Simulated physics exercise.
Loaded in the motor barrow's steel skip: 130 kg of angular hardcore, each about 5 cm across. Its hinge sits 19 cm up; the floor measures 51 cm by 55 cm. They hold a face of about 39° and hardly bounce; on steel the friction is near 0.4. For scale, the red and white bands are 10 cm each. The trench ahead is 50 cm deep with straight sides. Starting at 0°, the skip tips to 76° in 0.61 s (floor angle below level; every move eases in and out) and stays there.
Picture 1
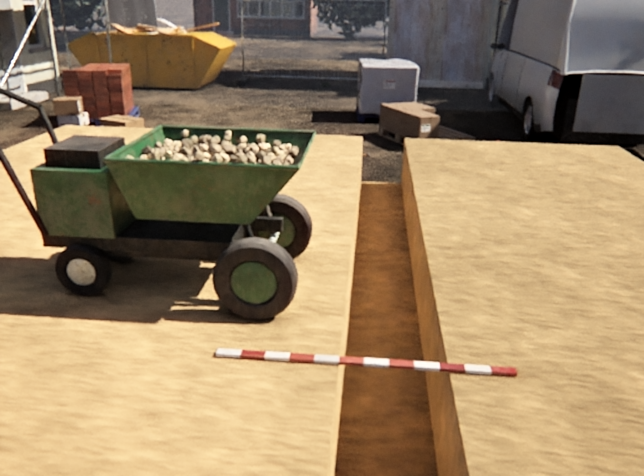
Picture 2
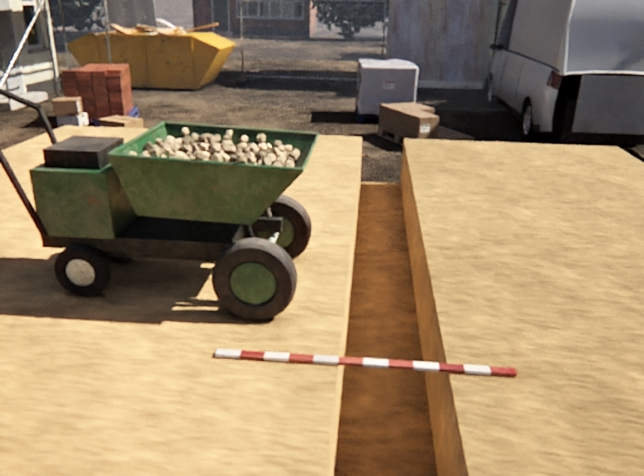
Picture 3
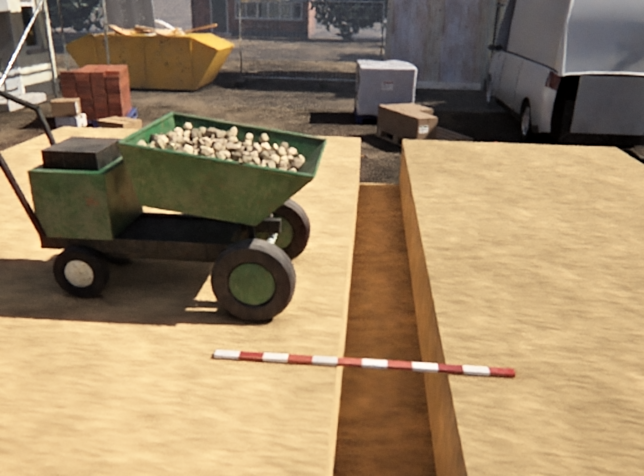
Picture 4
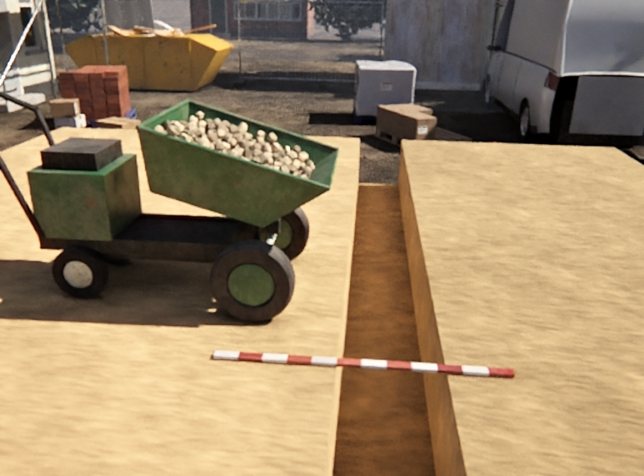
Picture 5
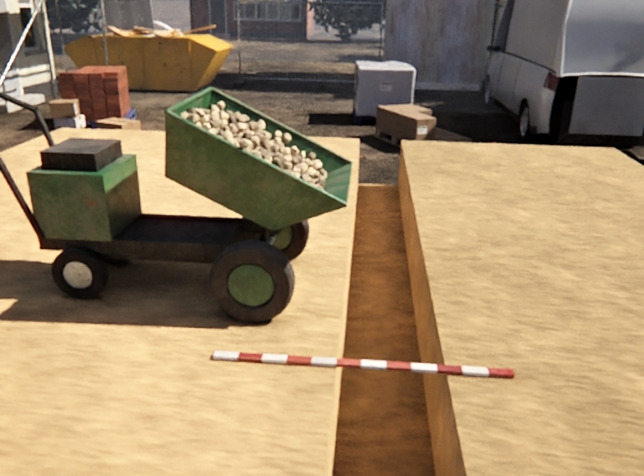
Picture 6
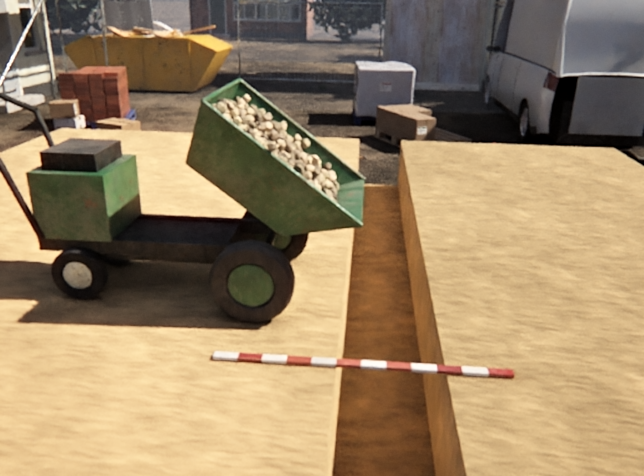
The green skip on a small motor barrow, loaded with pale round stones, started out level, then tilted steadily steeper toward the trench on its right, its back end rising while the barrow stayed put.
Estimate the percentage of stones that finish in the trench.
Some 70 per cent of it.
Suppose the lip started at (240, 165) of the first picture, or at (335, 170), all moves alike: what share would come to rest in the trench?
First some 100, then 40 per cent.
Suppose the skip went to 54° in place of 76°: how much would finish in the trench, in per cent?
In that case some 25 per cent.
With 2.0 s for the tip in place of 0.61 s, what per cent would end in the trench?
Then about 95 per cent.
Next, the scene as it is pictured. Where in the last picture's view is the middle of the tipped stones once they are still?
Their middle is at about (410, 364).
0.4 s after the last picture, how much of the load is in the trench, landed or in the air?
Some 35 per cent.
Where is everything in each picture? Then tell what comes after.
In the first frame, the skip is at 0°, its lip at (299, 168); the top of the load is at (217, 142).
In the second frame, the skip is at 2°, its lip at (303, 171); the top of the load is at (205, 141).
In the third frame, the skip is at 8°, its lip at (314, 178); the top of the load is at (190, 134).
In the fourth frame, the skip is at 16°, its lip at (329, 189); the top of the load is at (191, 125).
In the fifth frame, the skip is at 26°, its lip at (347, 205); the top of the load is at (209, 112).
In the sixth frame, the skip is at 37°, its lip at (362, 226); the top of the load is at (235, 104).
Then, 0.2 s after the last picture the floor is at 65°, 100 % in the skip; the foremost stones are at (376, 250).
Then, 0.4 s after the last picture the floor is at 76°, 59 % in the skip, 33 % in the trench, 8 % past the trench; the foremost stones are at (457, 293).
Then, 0.8 s after the last picture the floor is at 76°, 9 % in the skip, 61 % in the trench, 31 % past the trench; the foremost stones are at (612, 305).
Then, 2.7 s after the last picture the floor is at 76°, 0 % in the skip, 70 % in the trench, 30 % past the trench; the foremost stones are past the picture's edge.
